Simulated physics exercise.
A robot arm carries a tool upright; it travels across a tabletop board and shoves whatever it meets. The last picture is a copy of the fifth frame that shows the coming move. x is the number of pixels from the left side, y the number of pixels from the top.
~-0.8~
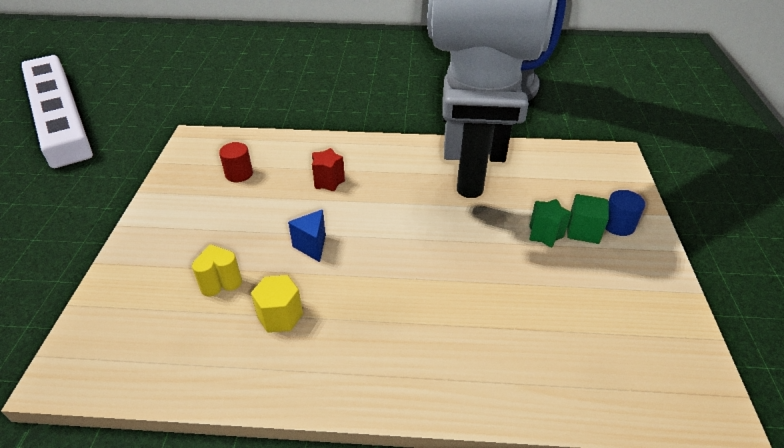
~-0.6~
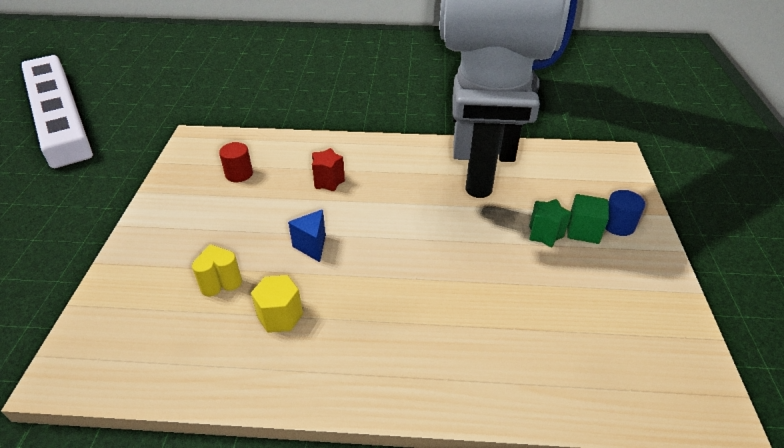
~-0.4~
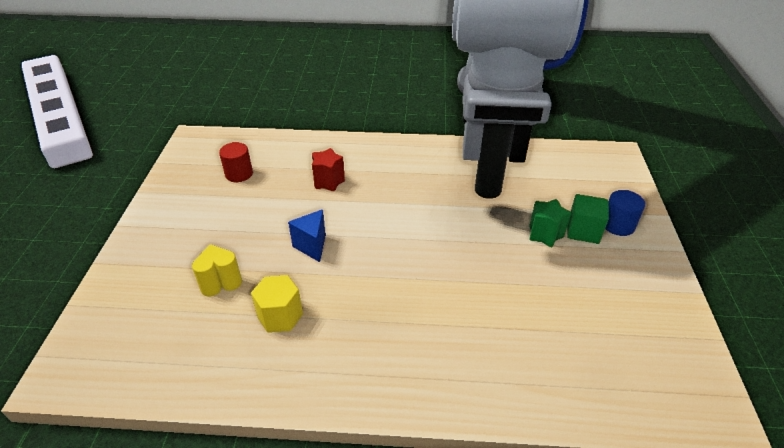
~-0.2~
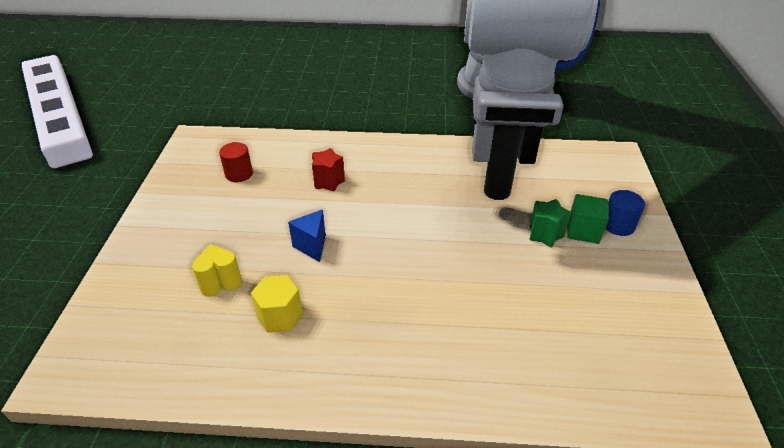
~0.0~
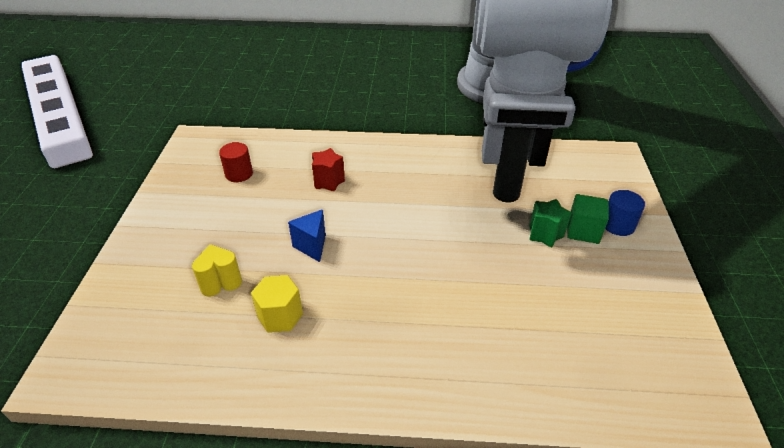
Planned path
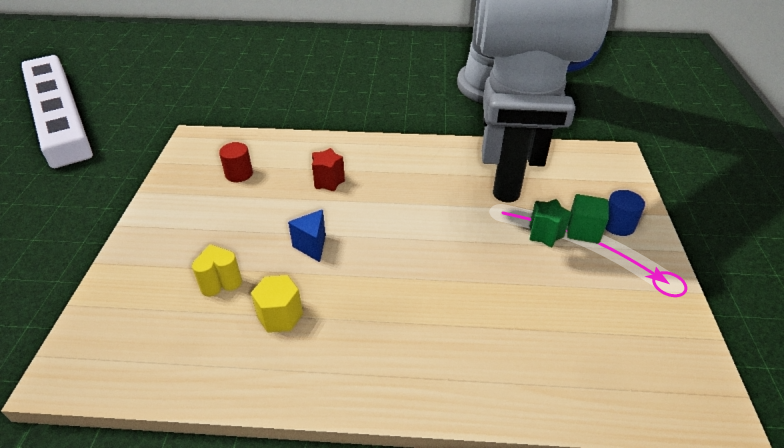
The clip opens on a robot arm with a dark tool tip over a wooden board scattered with red, blue, yellow and green blocks. The arm moves slowly a short way right, drawing nearer the green star beside the green square block and blue round block, while every block stays still.
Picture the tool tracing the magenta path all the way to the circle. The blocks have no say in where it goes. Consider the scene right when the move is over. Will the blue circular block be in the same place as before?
No, that is not how it ends up.
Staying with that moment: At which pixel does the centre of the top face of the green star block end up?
In the picture, it is at (574, 225).
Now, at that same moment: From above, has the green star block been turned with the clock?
Short answer: Yes.
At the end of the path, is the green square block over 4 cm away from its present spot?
I believe so.
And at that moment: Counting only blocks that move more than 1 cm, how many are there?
Going by the path, three or more blocks will move.
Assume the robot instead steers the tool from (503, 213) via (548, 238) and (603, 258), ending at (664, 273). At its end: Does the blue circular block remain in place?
No.
Path on the board, from (503, 213) over (586, 238) to (670, 284).
What follows on the original path. One third of the way, tool at (564, 209); green star block at (567, 221), turned 20° clockwise; green square block at (598, 207).
Two thirds of the way, tool at (622, 232); green star block at (574, 225), turned 55° clockwise; green square block at (643, 212), turned 60° anticlockwise; blue circular block at (658, 196).
At the end, tool at (680, 265); green star block at (574, 225), turned 55° clockwise; green square block at (644, 213), turned 65° anticlockwise; blue circular block at (658, 196).
